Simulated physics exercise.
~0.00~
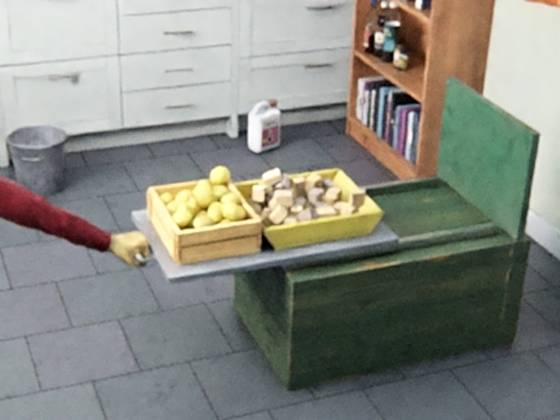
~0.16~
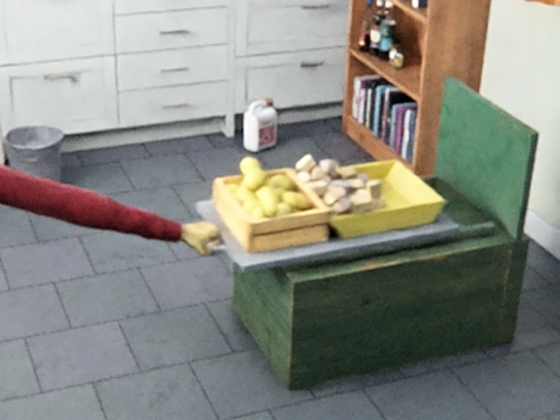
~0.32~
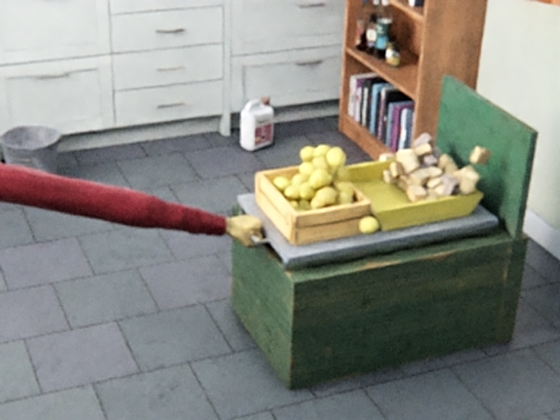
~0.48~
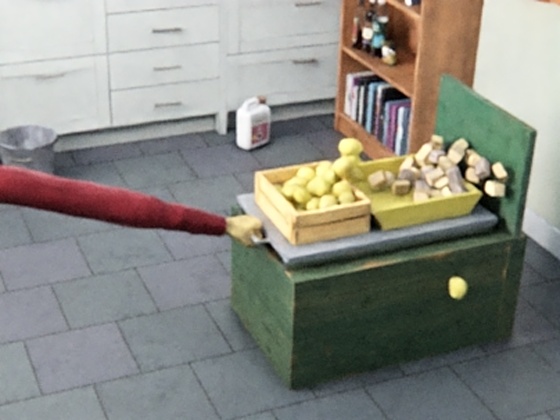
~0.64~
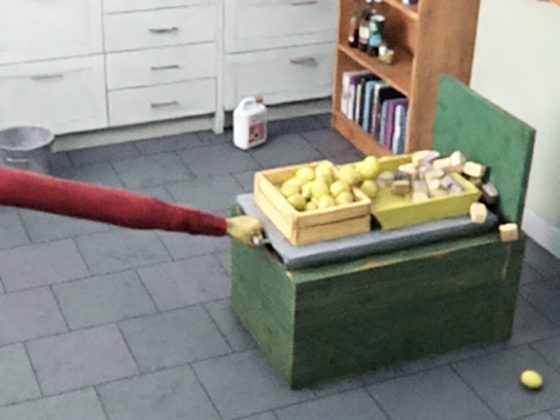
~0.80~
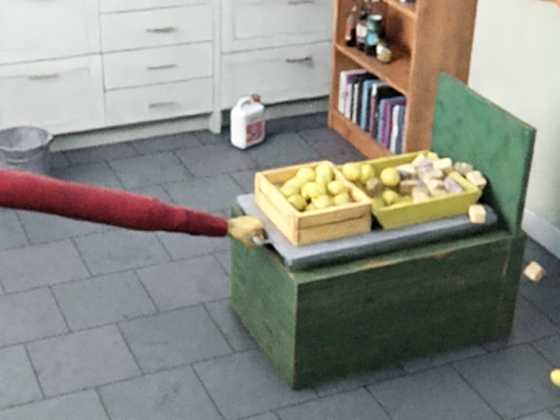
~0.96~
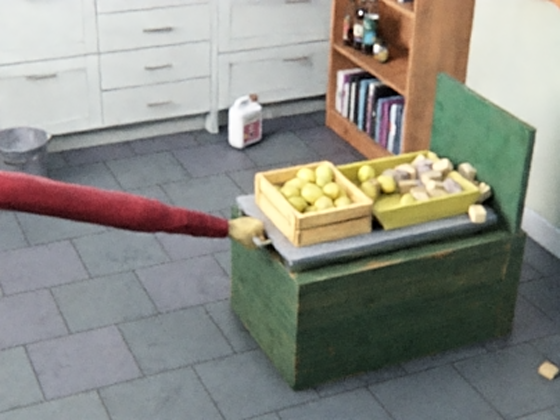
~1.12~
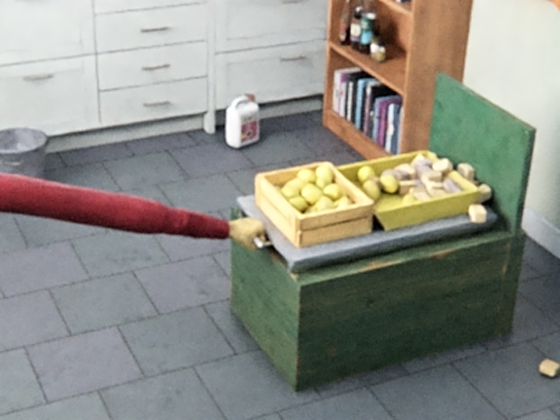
The footage shows a red-sleeved arm pushing a grey shelf rightward over a green unit, carrying yellow-green balls in a wooden tray and blocks in a yellow one; it stops abruptly, contents surge toward the back panel, some balls land among the blocks, and a few pieces drop to the tiled floor.
